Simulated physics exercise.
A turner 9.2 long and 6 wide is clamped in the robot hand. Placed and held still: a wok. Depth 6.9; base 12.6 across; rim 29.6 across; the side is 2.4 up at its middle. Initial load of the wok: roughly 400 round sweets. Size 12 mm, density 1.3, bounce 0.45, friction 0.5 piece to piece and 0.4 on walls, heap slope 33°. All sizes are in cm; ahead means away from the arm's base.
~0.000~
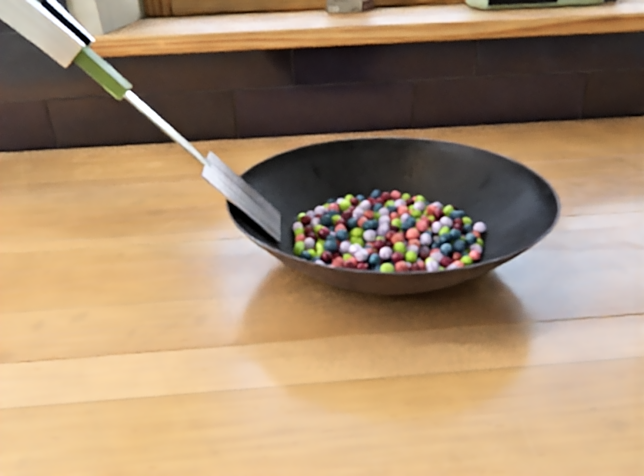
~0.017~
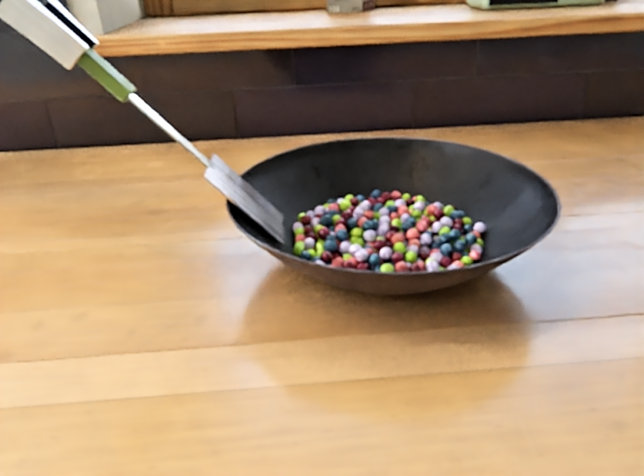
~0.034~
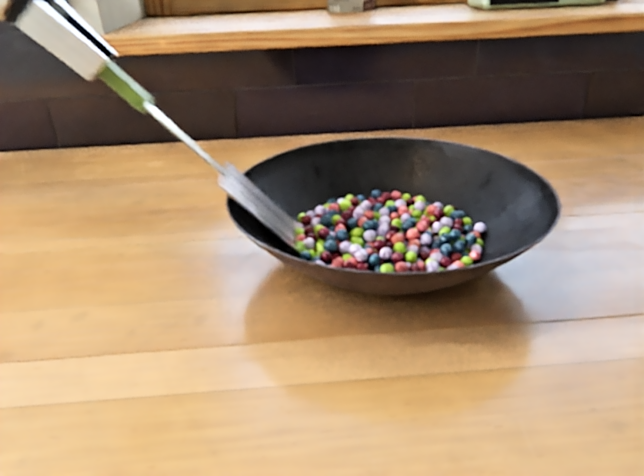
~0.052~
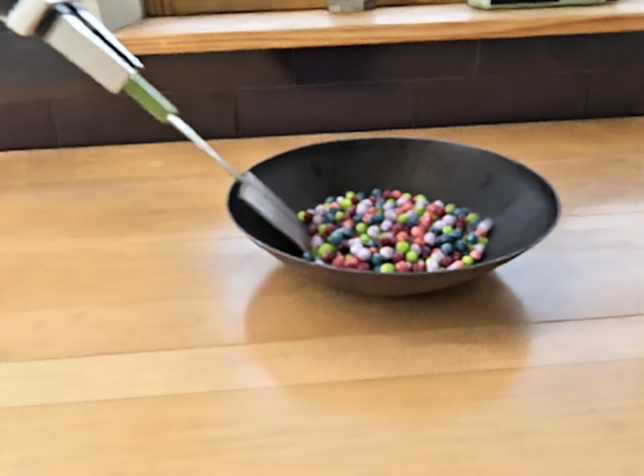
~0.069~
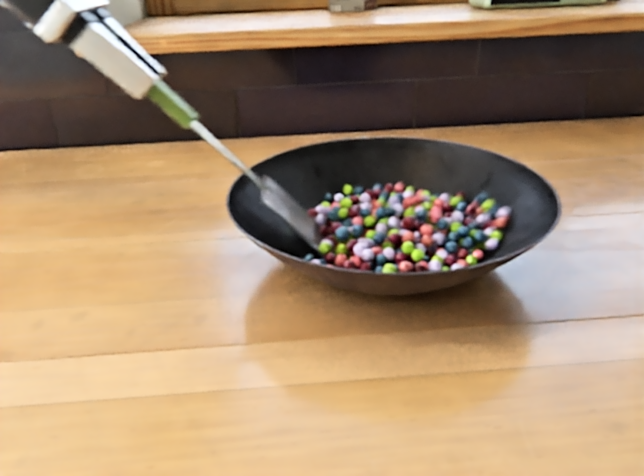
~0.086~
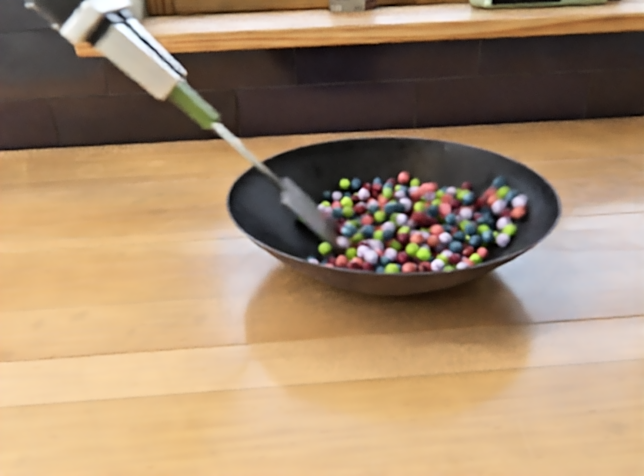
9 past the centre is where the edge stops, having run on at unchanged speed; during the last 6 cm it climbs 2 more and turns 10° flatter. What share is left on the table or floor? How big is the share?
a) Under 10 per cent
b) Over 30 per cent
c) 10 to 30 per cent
c.
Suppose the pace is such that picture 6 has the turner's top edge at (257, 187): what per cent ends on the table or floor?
Share: Roughly 5 %.
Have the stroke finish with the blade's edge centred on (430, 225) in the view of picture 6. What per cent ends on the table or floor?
Estimate: Approx. 5 %.
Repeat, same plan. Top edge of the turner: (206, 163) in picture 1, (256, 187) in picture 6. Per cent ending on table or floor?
Some 5 percent ends up on the table or floor.
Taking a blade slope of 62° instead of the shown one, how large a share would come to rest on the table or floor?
That would leave close to 25 per cent on the table or floor.
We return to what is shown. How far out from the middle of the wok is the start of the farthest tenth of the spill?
Distance: Approx. 40 cm.
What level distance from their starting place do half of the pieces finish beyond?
Level distance of around 5 cm.
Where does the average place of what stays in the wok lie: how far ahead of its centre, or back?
Forward offset: Roughly 3.5 cm.
By 0.13 s, sloping 49°, highest piece 8 above the table; 395 in the wok.
By 0.17 s, sloping 46°, highest piece 10 above the table; 389 in the wok, 6 on the blade or in flight.
By 0.39 s, sloping 39°, highest piece 13 above the table; 308 in the wok, 39 on the table or floor, 48 on the blade or in flight.
By 1.44 s, sloping 39°, highest piece 6 above the table; 308 in the wok, 87 on the table or floor.
Final count, 308 in the wok, 87 on the table or floor. That is 22 % on the table or floor.
